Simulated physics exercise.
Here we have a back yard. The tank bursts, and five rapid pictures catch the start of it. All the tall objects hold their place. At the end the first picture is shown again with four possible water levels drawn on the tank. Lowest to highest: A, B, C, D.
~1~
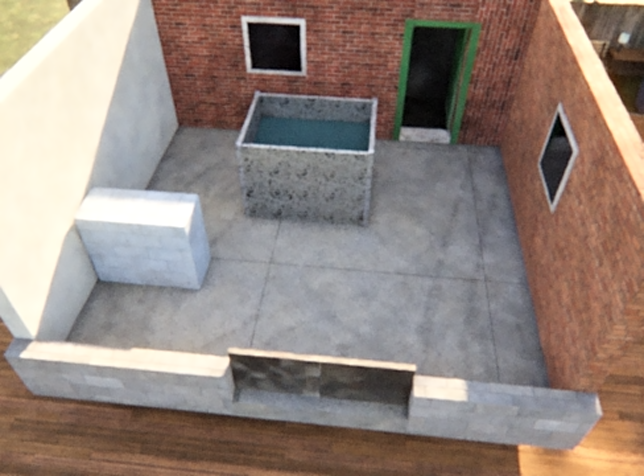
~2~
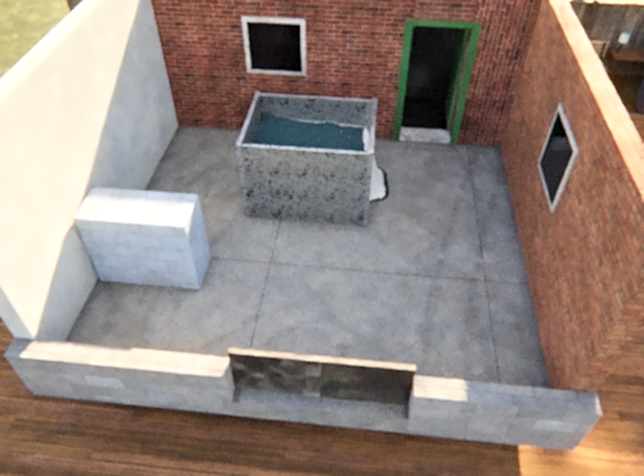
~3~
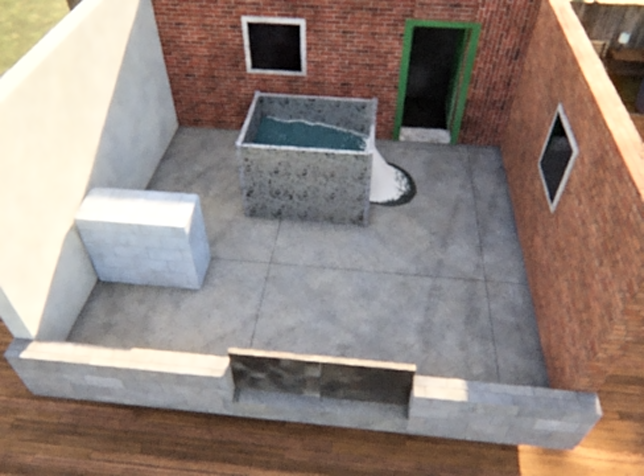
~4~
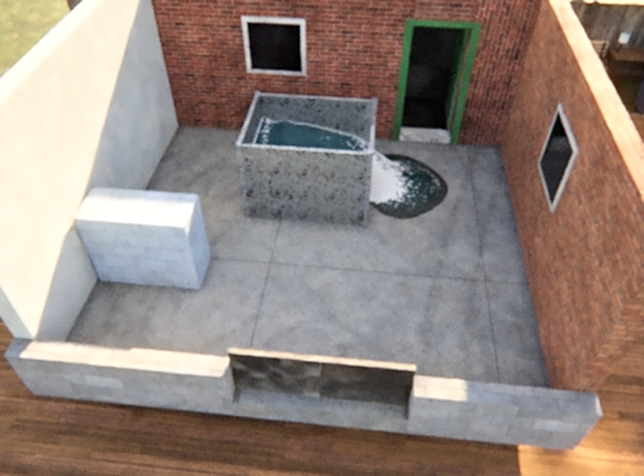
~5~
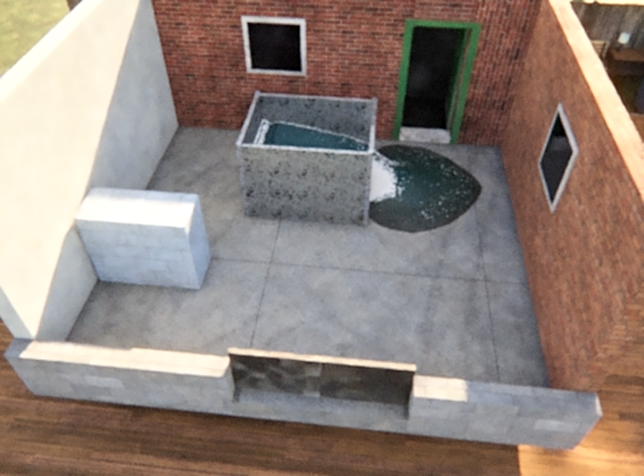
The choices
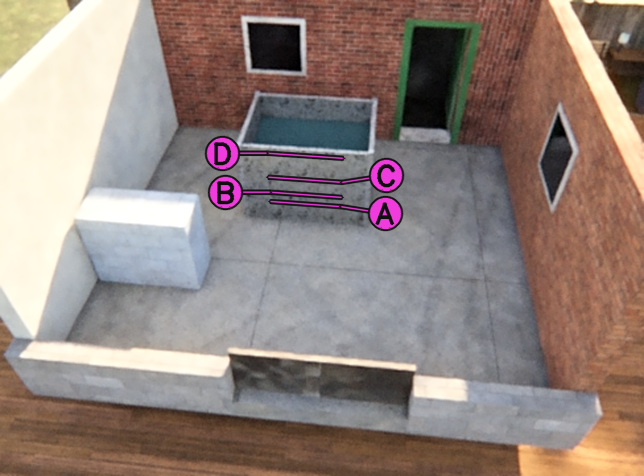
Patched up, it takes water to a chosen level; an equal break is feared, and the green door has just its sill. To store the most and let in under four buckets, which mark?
Use mark B.
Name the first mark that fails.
It is C.
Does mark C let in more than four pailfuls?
Yes, that goes wrong.
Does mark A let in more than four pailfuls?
No.
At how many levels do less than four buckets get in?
Two.
In magenta, A at (305, 204); B at (305, 194); C at (305, 179); D at (304, 155); from the bottom up A, B, C, D.
Choosing A, nothing gets over.
Choosing B, a bucket or two gets in.
Choosing C, about 11 bucketfuls get in.
Choosing D, dozens of bucketfuls pour in.
